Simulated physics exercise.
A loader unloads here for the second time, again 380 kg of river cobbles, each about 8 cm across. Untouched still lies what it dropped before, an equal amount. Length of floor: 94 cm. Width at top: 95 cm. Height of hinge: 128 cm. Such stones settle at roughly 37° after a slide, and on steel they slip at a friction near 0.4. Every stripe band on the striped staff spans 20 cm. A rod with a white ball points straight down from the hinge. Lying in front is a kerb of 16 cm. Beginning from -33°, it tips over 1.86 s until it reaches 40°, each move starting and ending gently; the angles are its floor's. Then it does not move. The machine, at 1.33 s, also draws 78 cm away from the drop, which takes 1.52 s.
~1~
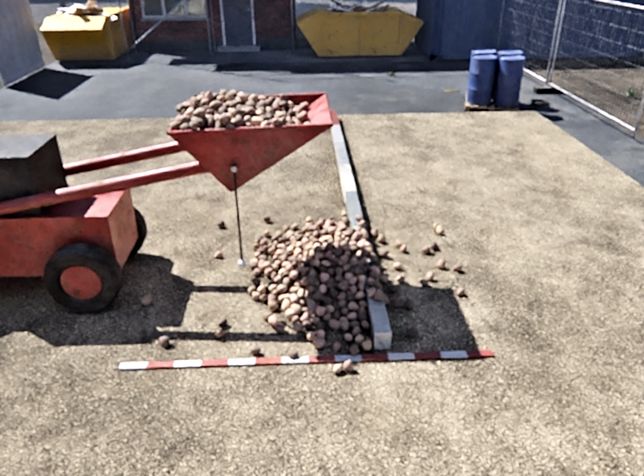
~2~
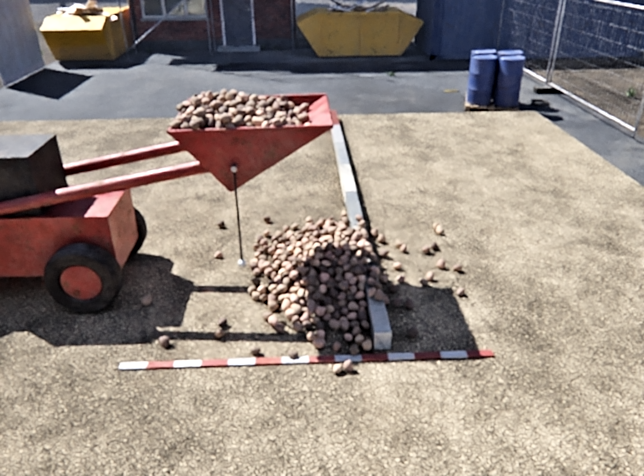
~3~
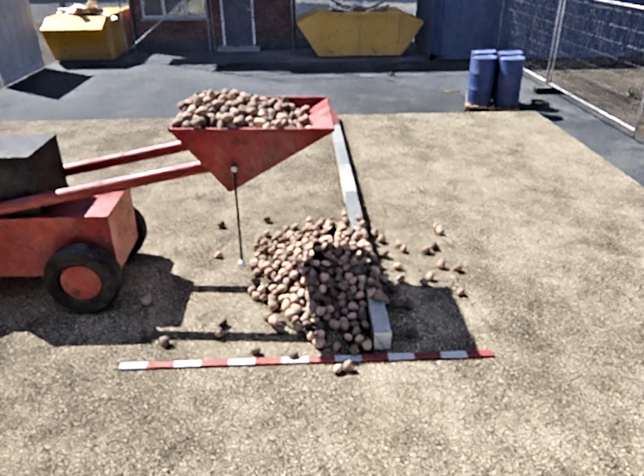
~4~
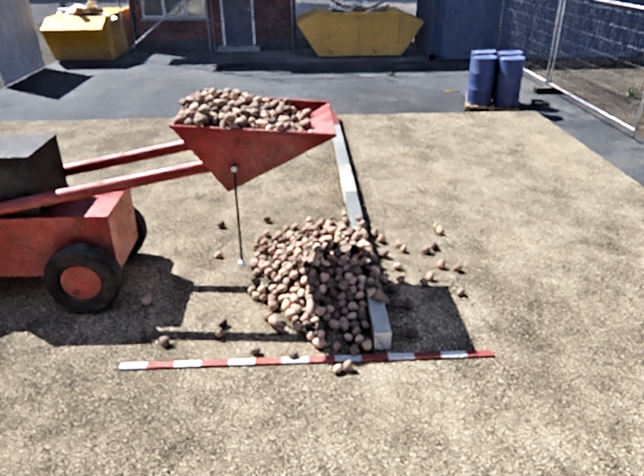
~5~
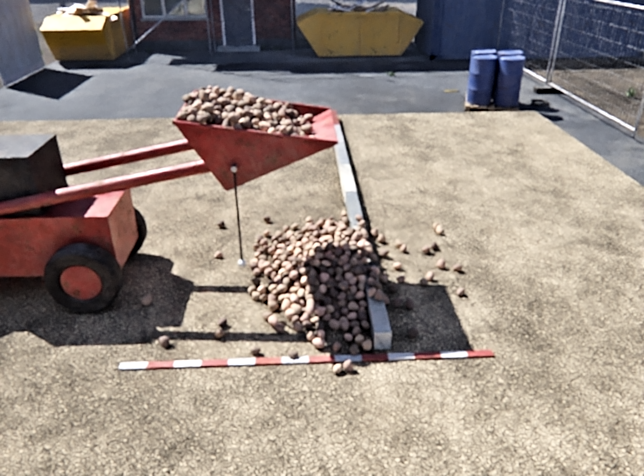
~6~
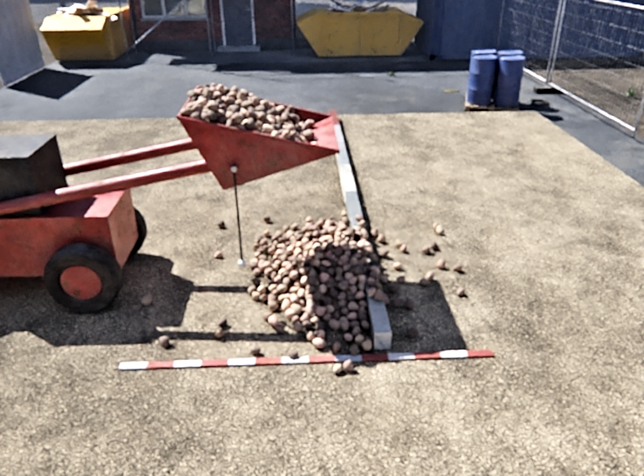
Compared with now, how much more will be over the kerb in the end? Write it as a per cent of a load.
Close to 18 parts in a hundred.
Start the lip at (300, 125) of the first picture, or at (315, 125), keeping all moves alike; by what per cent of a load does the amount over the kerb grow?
Near 0 in a hundred, then near 5 in a hundred.
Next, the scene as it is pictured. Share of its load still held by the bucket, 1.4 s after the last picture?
Estimate: 10 % remaining inside, roughly.
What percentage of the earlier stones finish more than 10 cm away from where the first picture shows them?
Roughly 15 % of them.
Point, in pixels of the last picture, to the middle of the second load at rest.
Centre: Approx. (323, 261).
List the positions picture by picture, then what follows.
The first picture shows lip at (333, 125), floor tilted -33°, highest stones at (222, 99). The earlier load is highest near (334, 246), 28 cm above ground level, 96 % on this side of the kerb, 4 % over the kerb.
The second picture shows lip at (333, 126), floor tilted -32°, highest stones at (222, 99).
The third picture shows lip at (335, 130), floor tilted -30°, highest stones at (216, 97).
The fourth picture shows lip at (336, 135), floor tilted -27°, highest stones at (213, 97).
The fifth picture shows lip at (338, 143), floor tilted -23°, highest stones at (204, 96).
In the sixth picture, the bucket is at -18°, its lip at (340, 152); the top of the load is at (208, 93).
Then, 0.8 s after the last picture the floor is at 29°; in per cent of one load, 93 in the bucket, 103 on this side of the kerb, 4 over the kerb; the foremost stones are at (440, 255).
Then, 1.4 s after the last picture the floor is at 40°; in per cent of one load, 11 in the bucket, 177 on this side of the kerb, 12 over the kerb; the foremost stones are at (440, 255).
Then, 2.8 s after the last picture the floor is at 40°; in per cent of one load, 0 in the bucket, 178 on this side of the kerb, 22 over the kerb; the foremost stones are at (445, 250).
Then, 5.3 s after the last picture the floor is at 40°; in per cent of one load, 0 in the bucket, 178 on this side of the kerb, 22 over the kerb; the foremost stones are at (445, 250). Net gain over the kerb, 18.
